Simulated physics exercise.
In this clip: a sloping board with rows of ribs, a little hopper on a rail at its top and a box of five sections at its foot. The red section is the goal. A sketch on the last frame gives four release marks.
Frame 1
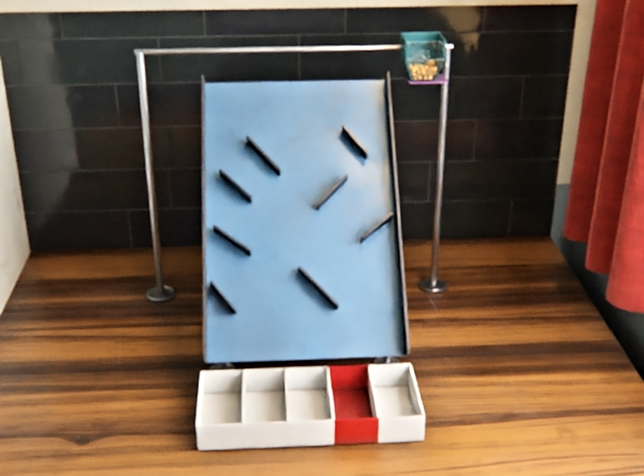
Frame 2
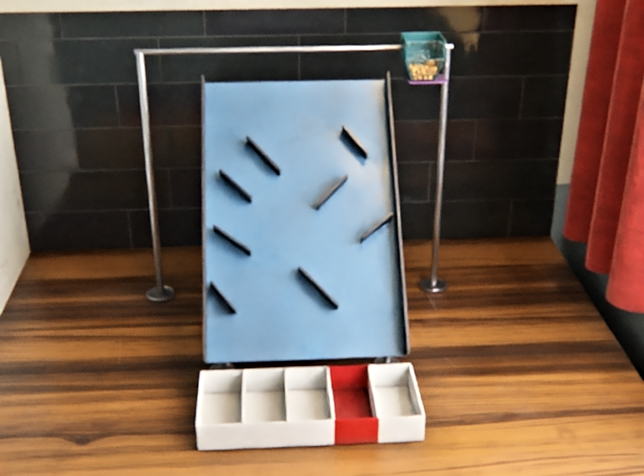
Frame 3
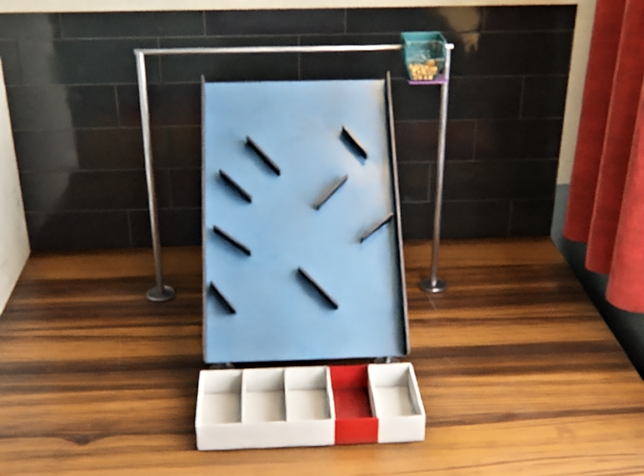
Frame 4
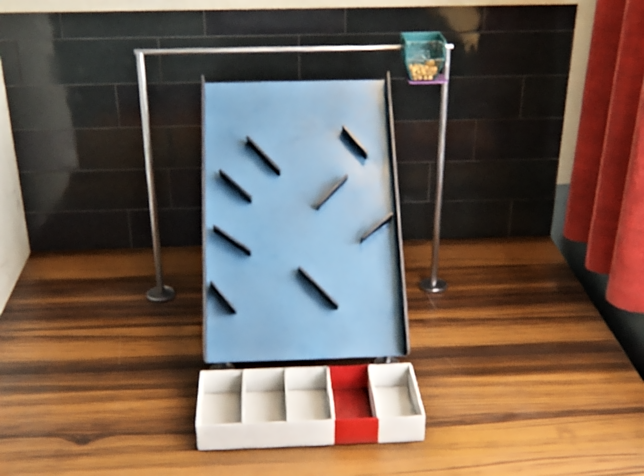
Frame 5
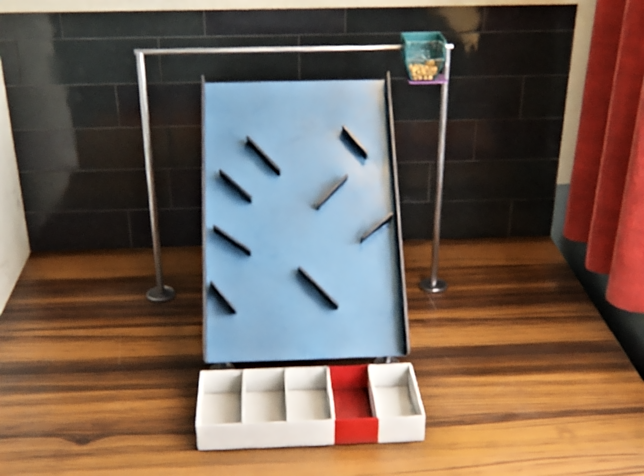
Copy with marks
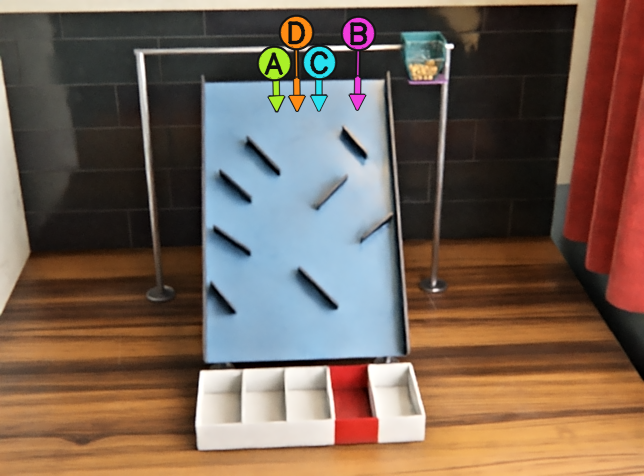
In the video, a small teal hopper holding tan pieces sits at the right end of a metal rail above a sloping blue board with dark ribs, while a white box with one red section rests below; nothing visibly moves.
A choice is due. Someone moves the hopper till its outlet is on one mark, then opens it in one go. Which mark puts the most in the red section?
It is B.
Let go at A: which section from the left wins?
The fifth from the left.
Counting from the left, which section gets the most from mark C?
The second.
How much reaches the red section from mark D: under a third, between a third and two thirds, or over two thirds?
Mark D gives under a third.
On the marked copy, mark A meets the board at (276, 105); mark B meets the board at (357, 104); mark C meets the board at (318, 105); mark D meets the board at (297, 105).
With A, a small part in the red section, most in other sections, a small part outside the box.
With B, about half in the red section, about a third in other sections, a small part held on the board.
With C, a small part in the red section, most in other sections, a stray few outside the box.
With D, a small part in the red section, most in other sections.
